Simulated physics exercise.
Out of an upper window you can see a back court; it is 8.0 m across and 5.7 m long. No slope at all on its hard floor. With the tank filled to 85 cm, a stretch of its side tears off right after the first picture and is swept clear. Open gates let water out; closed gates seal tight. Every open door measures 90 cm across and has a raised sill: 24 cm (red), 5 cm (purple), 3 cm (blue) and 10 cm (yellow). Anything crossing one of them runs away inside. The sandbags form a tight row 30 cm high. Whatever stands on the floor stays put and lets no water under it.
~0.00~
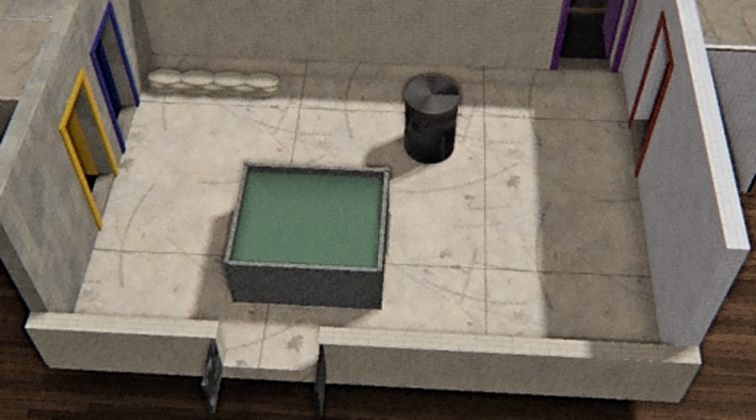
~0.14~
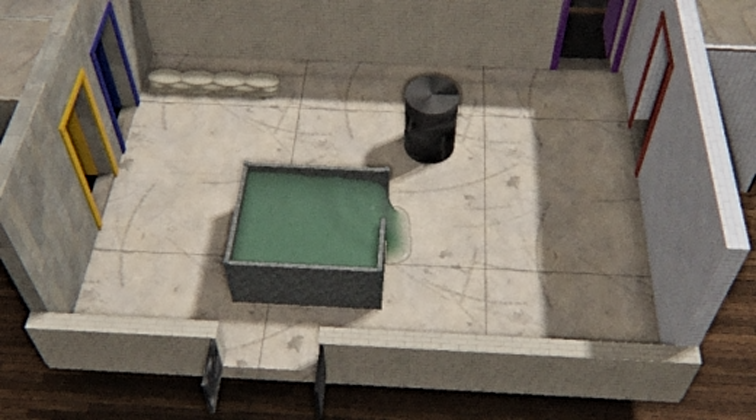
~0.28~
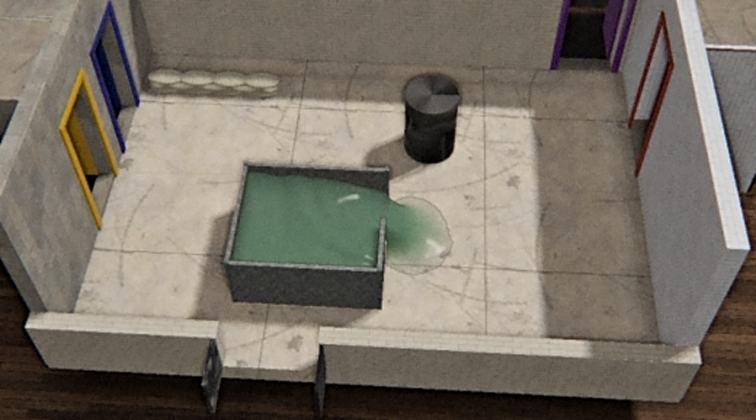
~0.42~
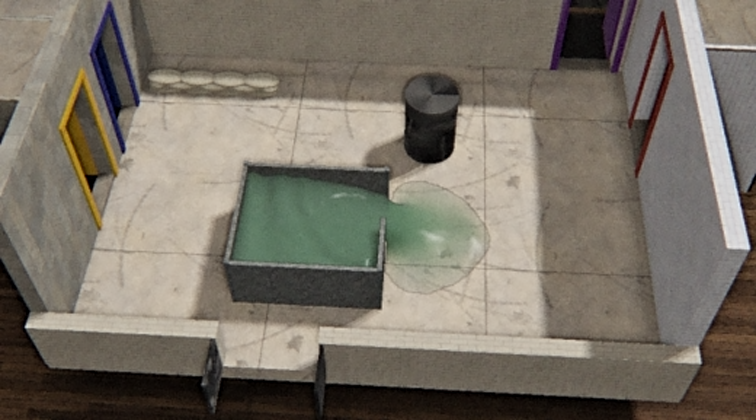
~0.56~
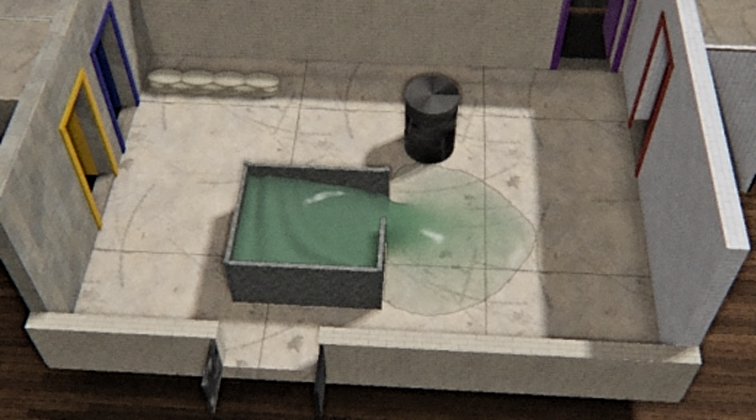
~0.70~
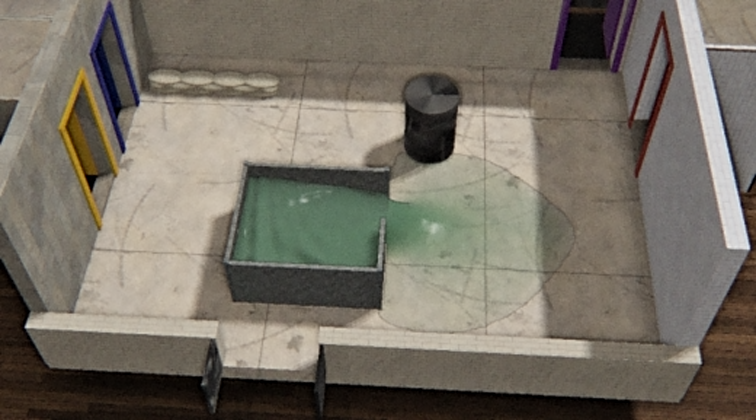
The clip opens on still green water filling a square, dark-walled tank in a pale walled court, near a dark round drum. Part of the tank's right side gives way and water pours through the gap, then fans rightward across the floor in a widening, thinning sheet, reaching the shaded strip.
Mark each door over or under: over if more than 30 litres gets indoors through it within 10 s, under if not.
Red door: Under, purple door: Over, blue door: Under, yellow door: Under.
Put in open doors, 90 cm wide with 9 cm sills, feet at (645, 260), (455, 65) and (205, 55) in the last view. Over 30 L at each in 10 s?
In turn: Over, under, below.
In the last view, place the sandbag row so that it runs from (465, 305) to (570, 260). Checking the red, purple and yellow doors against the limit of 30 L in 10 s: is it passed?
Then: Red under, purple above, yellow not over.
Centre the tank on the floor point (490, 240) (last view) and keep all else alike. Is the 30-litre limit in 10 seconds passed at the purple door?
Lab note: Purple door limit exceeded.
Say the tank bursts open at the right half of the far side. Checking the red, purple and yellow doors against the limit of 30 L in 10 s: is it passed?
Then red does not exceed it, purple exceeds it, yellow does not exceed it.
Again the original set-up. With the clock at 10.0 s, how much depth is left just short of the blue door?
The depth comes to around 5.0 centimetres.
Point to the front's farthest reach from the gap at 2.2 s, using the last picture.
(619, 76).
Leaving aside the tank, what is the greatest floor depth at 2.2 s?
It tops out at some 38 cm.
After 1.4 s water covers 35 % of the floor and is deepest (42 cm) near (394, 228); red door 5 cm at the sill, 0 L in, purple door not reached, blue door not reached, yellow door not reached.
After 2.2 s water covers 40 % of the floor and is deepest (38 cm) near (619, 76); red door 23 cm at the sill, 0 L in, purple door 10 cm at the sill, 0 L in, blue door not reached, yellow door not reached.
After 3.5 s water covers 40 % of the floor and is deepest (24 cm) near (394, 228); red door 14 cm at the sill, 0 L in, purple door 20 cm at the sill, 107 L in, blue door not reached, yellow door not reached.
After 6.0 s water covers 60 % of the floor and is deepest (16 cm) near (555, 73); red door 12 cm at the sill, 0 L in, purple door 16 cm at the sill, 273 L in, blue door not reached, yellow door not reached.
After 10.0 s water covers 90 % of the floor and is deepest (11 cm) near (610, 91); red door 9 cm at the sill, 0 L in, purple door 11 cm at the sill, 398 L in, blue door 5 cm at the sill, 0 L in, yellow door 2 cm at the sill, 0 L in.
